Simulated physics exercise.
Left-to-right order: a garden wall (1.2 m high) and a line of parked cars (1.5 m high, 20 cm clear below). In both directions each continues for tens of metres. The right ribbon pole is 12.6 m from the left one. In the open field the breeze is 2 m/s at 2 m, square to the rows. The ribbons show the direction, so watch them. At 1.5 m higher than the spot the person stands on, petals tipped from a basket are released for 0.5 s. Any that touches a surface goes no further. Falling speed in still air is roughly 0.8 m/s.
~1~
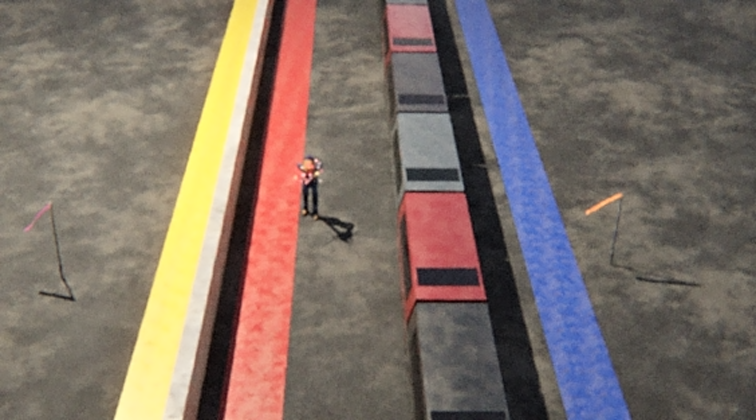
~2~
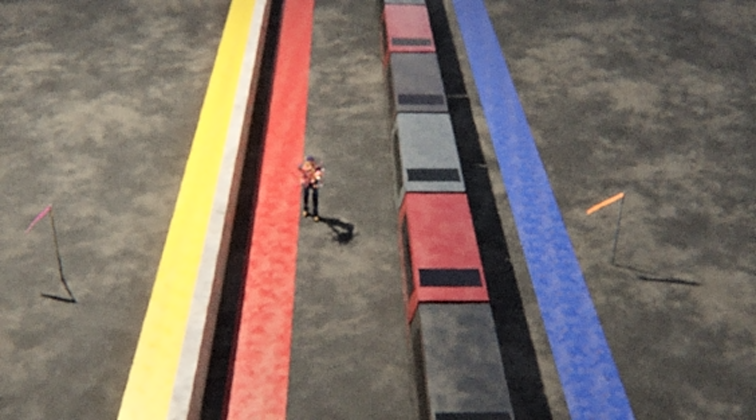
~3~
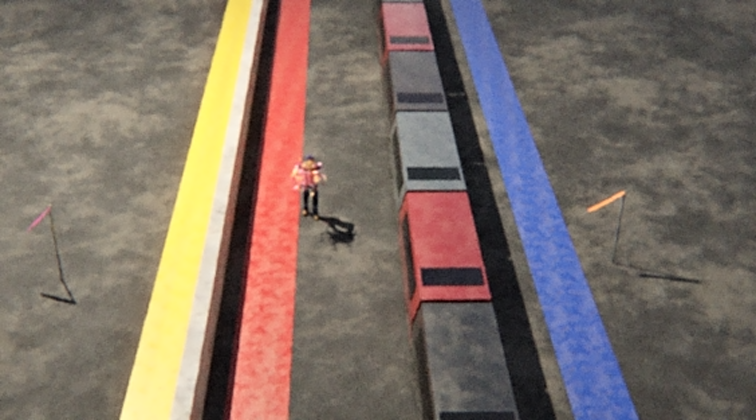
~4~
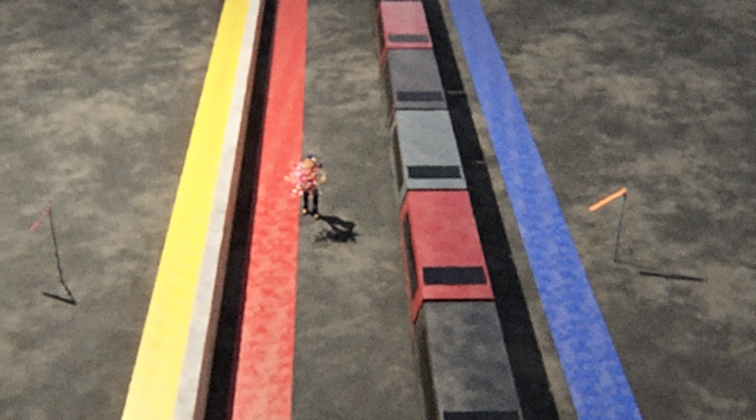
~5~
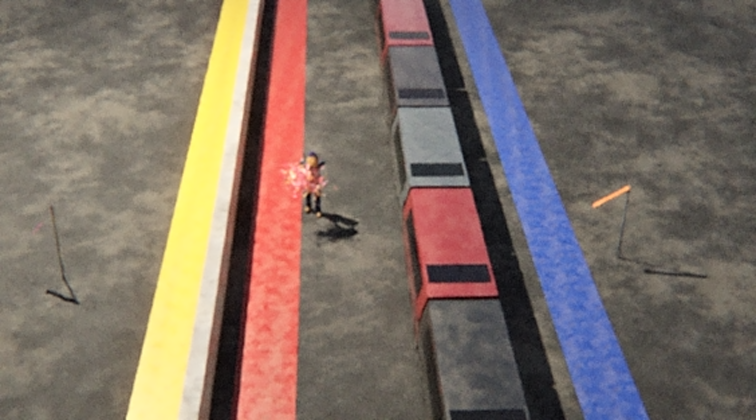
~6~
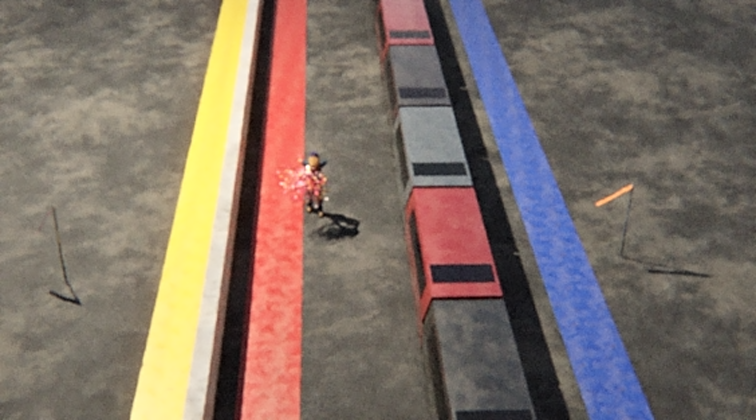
Pale and red petals spread leftward in a small cloud around a person standing between a garden wall and a line of parked cars, while ribbons on two poles leaned left.
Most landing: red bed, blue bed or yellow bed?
It is red that catches most.
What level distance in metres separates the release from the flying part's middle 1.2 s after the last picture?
Roughly 0.0 metres.
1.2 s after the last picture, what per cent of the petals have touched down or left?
I'd put it at around 15 per cent.
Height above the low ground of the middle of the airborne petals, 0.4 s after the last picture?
Roughly 1.0 m up.
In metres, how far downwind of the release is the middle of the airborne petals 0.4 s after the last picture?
About 0.0 m.
Then, 0.4 s after the last picture, 100 % is in the air or yet to come; 0 % lies on the red bed, 0 % on the yellow bed and 0 % on the blue bed; the middle of what still flies is 0.9 m above the low ground, near (306, 192).
Then, 1.2 s after the last picture, 83 % is in the air or yet to come; 2 % lies on the red bed, 0 % on the yellow bed and 0 % on the blue bed; the middle of what still flies is 0.5 m above the low ground, near (306, 205).
Then, 2.7 s after the last picture, 18 % is in the air or yet to come; 17 % lies on the red bed, 0 % on the yellow bed and 0 % on the blue bed; the middle of what still flies is 0.3 m above the low ground, near (306, 216).
Then, 7.2 s after the last picture, 0 % is in the air or yet to come; 22 % lies on the red bed, 0 % on the yellow bed and 0 % on the blue bed.
Then, 44.2 s after the last picture, 0 % is in the air or yet to come; 22 % lies on the red bed, 0 % on the yellow bed and 0 % on the blue bed.
